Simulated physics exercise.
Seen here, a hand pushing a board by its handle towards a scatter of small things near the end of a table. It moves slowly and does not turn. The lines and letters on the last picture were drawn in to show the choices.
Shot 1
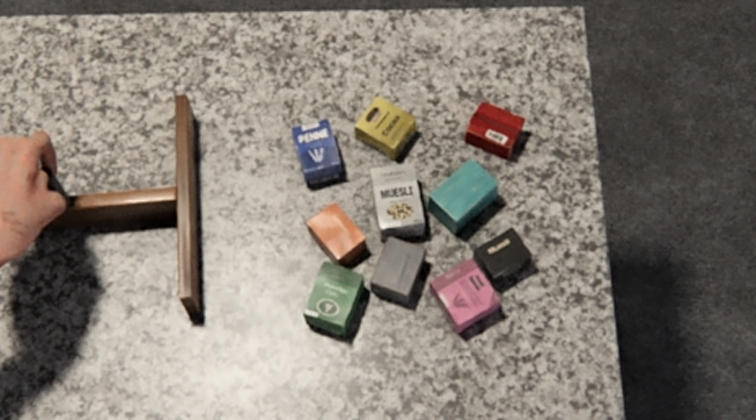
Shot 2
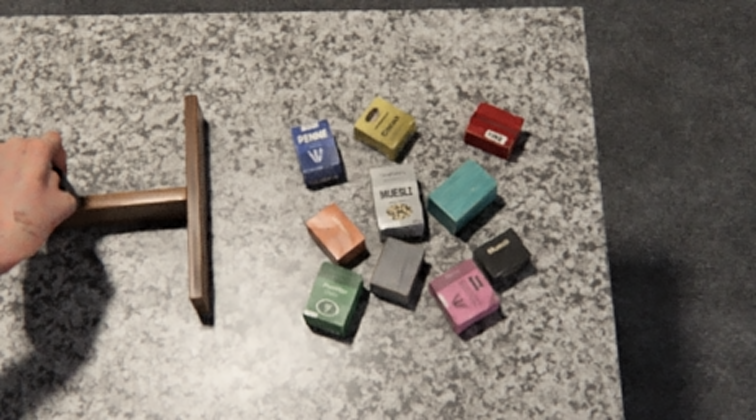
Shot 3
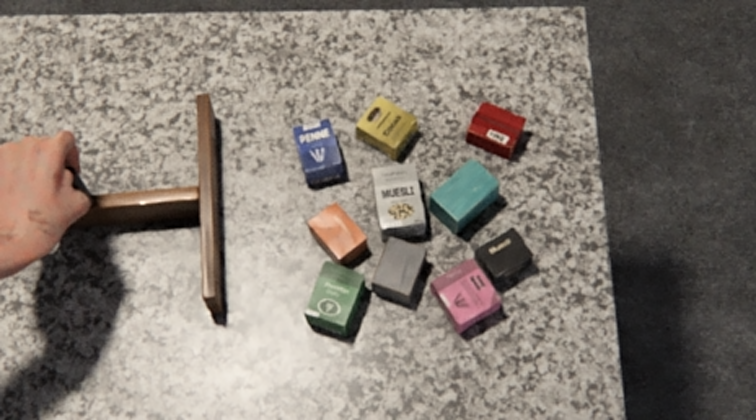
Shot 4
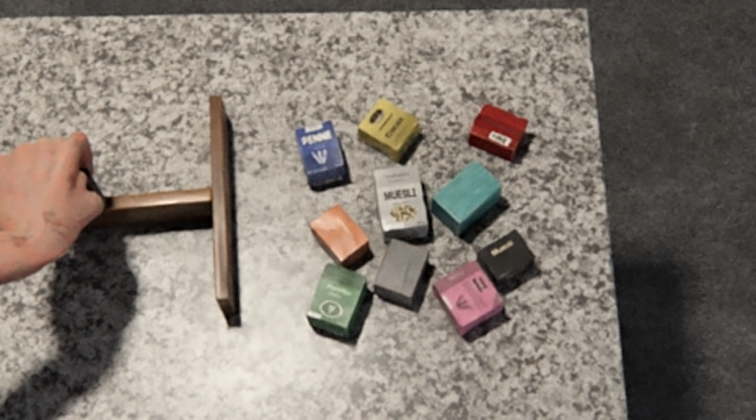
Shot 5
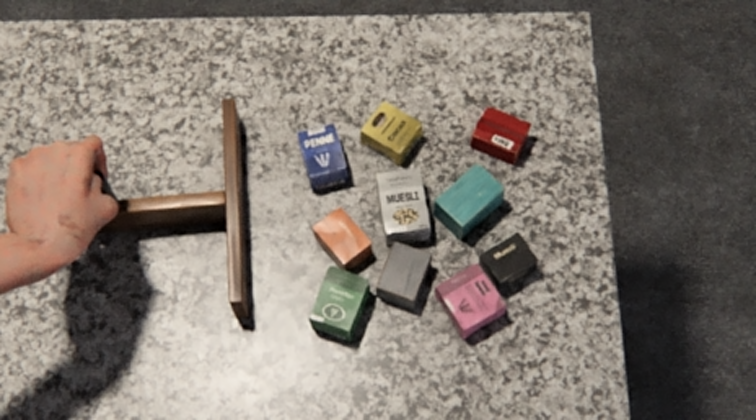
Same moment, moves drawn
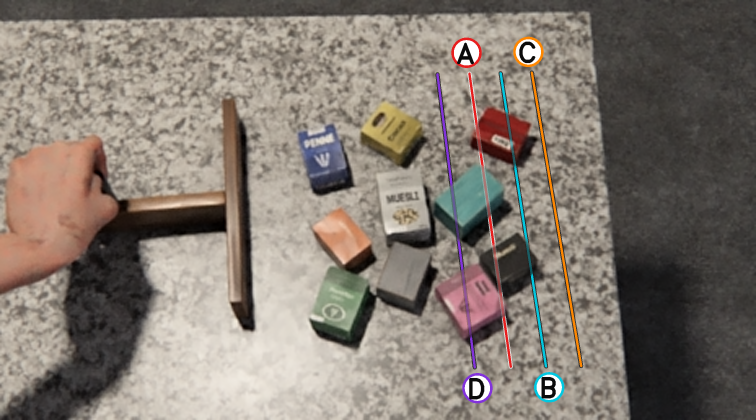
The video shows a hand holding a wooden board by its handle and slowly sliding it rightward across a speckled tabletop, towards a scatter of small colourful boxes and blocks that stay in place, with a gap still between them.
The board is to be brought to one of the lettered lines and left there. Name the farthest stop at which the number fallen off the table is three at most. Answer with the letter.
At B, and not beyond.
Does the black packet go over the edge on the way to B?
Yes.
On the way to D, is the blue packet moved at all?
By then, yes.
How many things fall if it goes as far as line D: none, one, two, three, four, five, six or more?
In all, none.
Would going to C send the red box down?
Yes.
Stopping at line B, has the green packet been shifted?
Yes.
On the marked copy, A at (489, 211); B at (522, 211); C at (555, 210); D at (455, 212).
Taking B. A third of the way, board (336, 195); yellow packet (410, 132); green packet (375, 303).
Two thirds of the way, board (441, 193); black packet (563, 250); red box (551, 134).
When it is over, board (520, 192); red box over the edge; turquoise block over the edge; three fallen.
As for the rest, A is within the limit but short; C drops six; D is within the limit but short.
